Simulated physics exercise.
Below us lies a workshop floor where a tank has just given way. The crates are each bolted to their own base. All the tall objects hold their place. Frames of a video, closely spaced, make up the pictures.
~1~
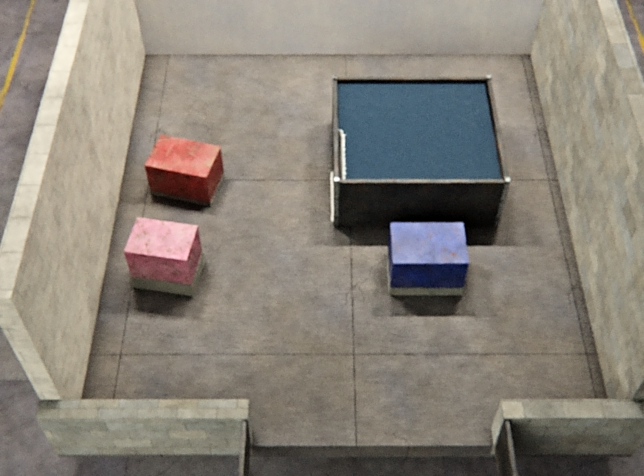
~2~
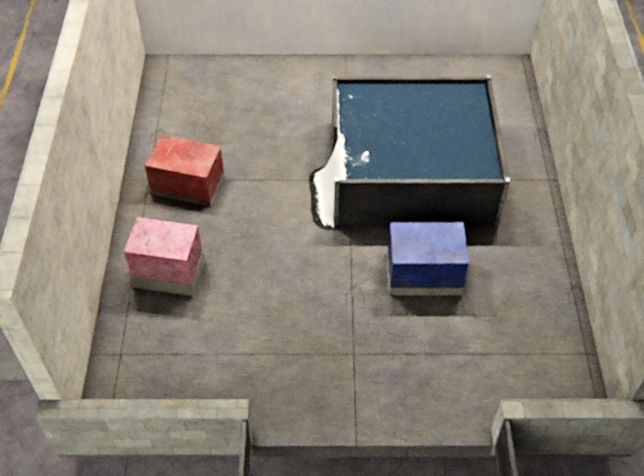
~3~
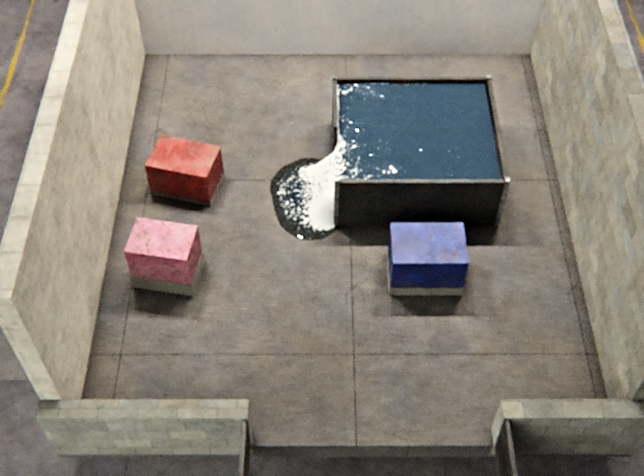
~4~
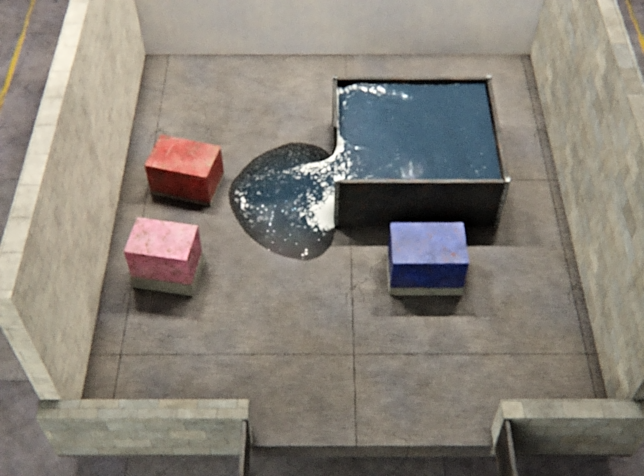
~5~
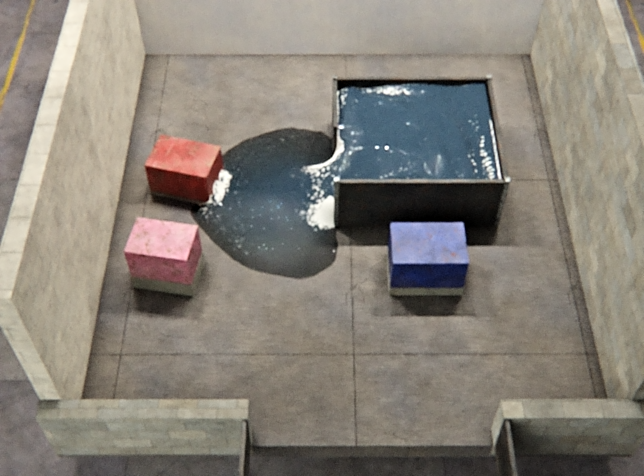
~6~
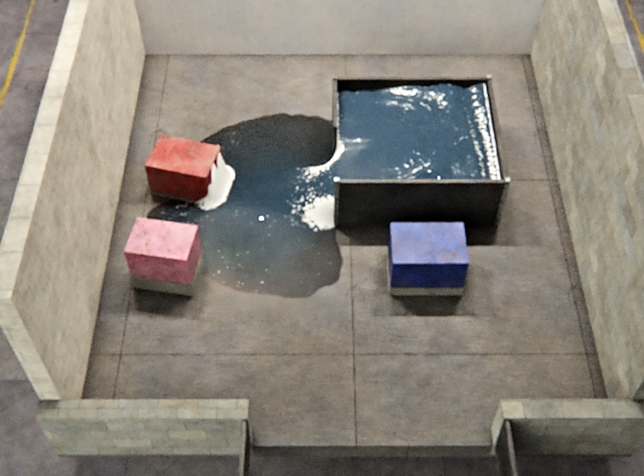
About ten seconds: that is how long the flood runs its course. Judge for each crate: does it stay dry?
Result: The blue crate will be out of the flood, the red crate will be reached by the flood, the pink crate will be reached by the flood.
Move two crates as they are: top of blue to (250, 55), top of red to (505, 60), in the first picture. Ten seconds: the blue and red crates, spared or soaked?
Blue: Overtopped; red: Overtopped.
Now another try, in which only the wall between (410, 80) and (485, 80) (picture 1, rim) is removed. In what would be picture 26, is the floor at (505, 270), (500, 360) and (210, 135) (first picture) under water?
Spot one: Reached by the flood. Spot two: Reached by the flood. Spot three: Reached by the flood.
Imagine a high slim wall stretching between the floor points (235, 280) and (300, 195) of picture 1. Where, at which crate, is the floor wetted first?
That would be the red one.
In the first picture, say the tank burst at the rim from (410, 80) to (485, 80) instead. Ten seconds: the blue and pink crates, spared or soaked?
My take: The blue one stays clear, while the pink one stays clear.
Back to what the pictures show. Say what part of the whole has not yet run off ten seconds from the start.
Estimate: 90 %.
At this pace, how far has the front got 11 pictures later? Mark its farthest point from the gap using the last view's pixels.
Look around (77, 427).
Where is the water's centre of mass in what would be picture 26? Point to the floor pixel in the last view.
Roughly (288, 188).
A moment on, water covers 30 % of the floor; the blue crate not reached, the red crate water round its plinth, the pink crate water round its plinth.
Next, water covers 40 % of the floor; the blue crate not reached, the red crate water round its plinth, the pink crate water round its plinth.
Then, water covers 50 % of the floor; the blue crate not reached, the red crate water round its plinth, the pink crate water round its plinth.
Later, water covers 85 % of the floor; the blue crate water round its plinth, the red crate water round its plinth, the pink crate water round its plinth.
In the end, water covers 100 % of the floor; the blue crate stayed above the water, the red crate was topped, the pink crate was topped.
